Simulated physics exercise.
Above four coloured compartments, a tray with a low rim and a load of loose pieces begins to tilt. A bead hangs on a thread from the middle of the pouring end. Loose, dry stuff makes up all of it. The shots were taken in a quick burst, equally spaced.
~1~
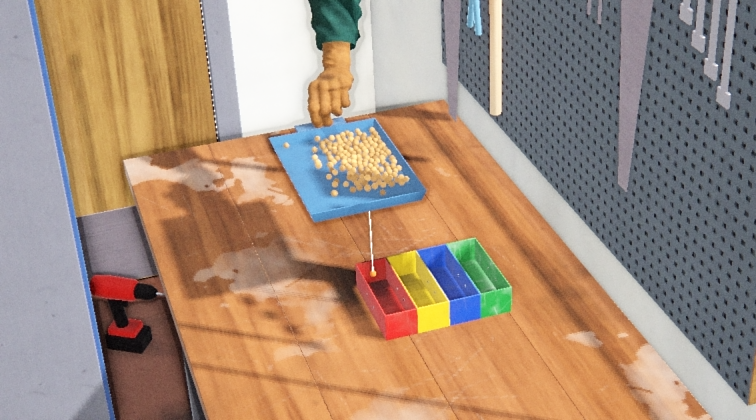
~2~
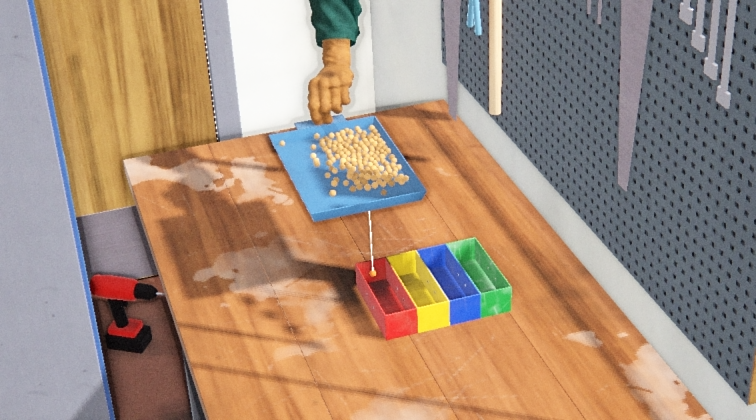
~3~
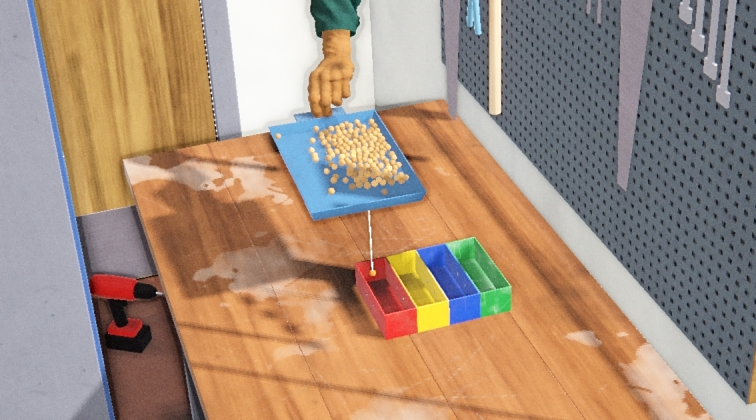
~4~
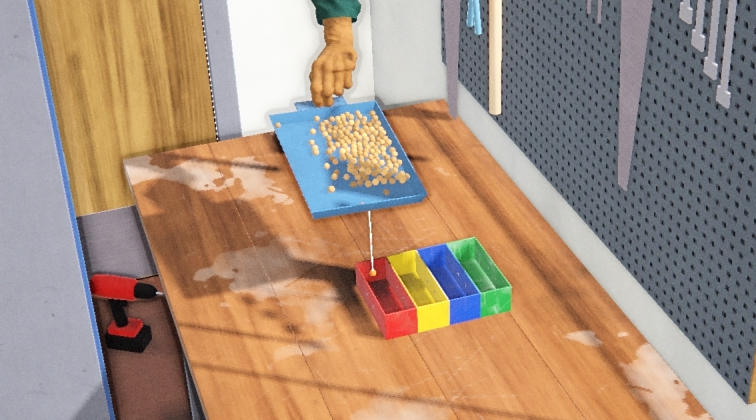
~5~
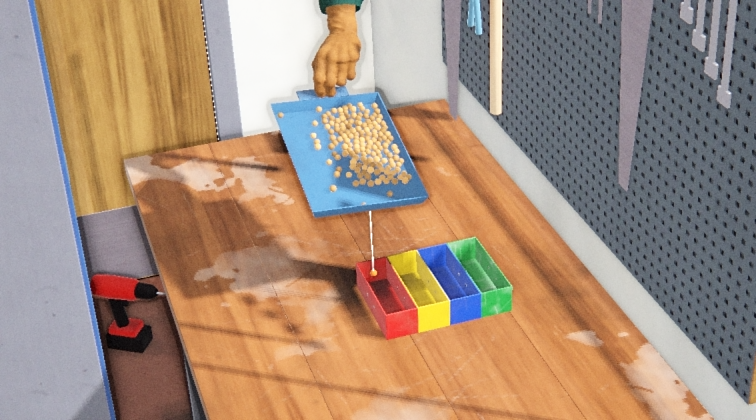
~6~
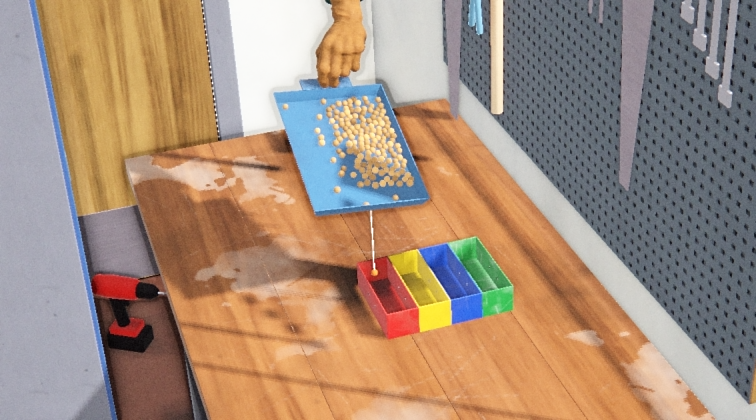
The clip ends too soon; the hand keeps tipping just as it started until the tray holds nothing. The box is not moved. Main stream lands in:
Yellow.
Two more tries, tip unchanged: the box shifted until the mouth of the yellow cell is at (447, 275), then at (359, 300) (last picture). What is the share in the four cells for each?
First case around 90 %, second case around 50 %.
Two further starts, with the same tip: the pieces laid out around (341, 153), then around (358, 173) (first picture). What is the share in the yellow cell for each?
You'd get near 40 percent first and near 50 percent next.
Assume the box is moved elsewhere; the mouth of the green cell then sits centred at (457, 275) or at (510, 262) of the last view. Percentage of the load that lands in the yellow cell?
About 10 per cent first, then about 40 per cent.
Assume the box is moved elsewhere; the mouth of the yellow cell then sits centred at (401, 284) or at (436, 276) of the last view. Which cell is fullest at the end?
For the first spot I'd say the cell in blue, and for the second spot the yellow one.
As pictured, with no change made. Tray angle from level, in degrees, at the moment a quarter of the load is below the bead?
Somewhere around 70 degrees.
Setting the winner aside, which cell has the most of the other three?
Ranked second: Blue.
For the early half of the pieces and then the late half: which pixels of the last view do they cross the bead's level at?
The opening half passes (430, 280), the closing half (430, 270).
Soon, tray tipped steeply; about two thirds on the tray; a small part in the blue cell; a stray few in the yellow cell; a stray few in the red cell; a stray few in the green cell; about a quarter falling or outside the box.
A while on, tray tipped past a quarter turn; a stray few on the tray; about half in the yellow cell; about a third in the blue cell; a small part in the red cell; a stray few in the green cell; a small part falling or outside the box.
Towards the end, tray tipped past a quarter turn; about half in the yellow cell; about a third in the blue cell; a small part in the red cell; a stray few in the green cell; a small part falling or outside the box.
Finally, tray tipped past a quarter turn; about half in the yellow cell; about a third in the blue cell; a small part in the red cell; a stray few in the green cell; a small part outside the box.
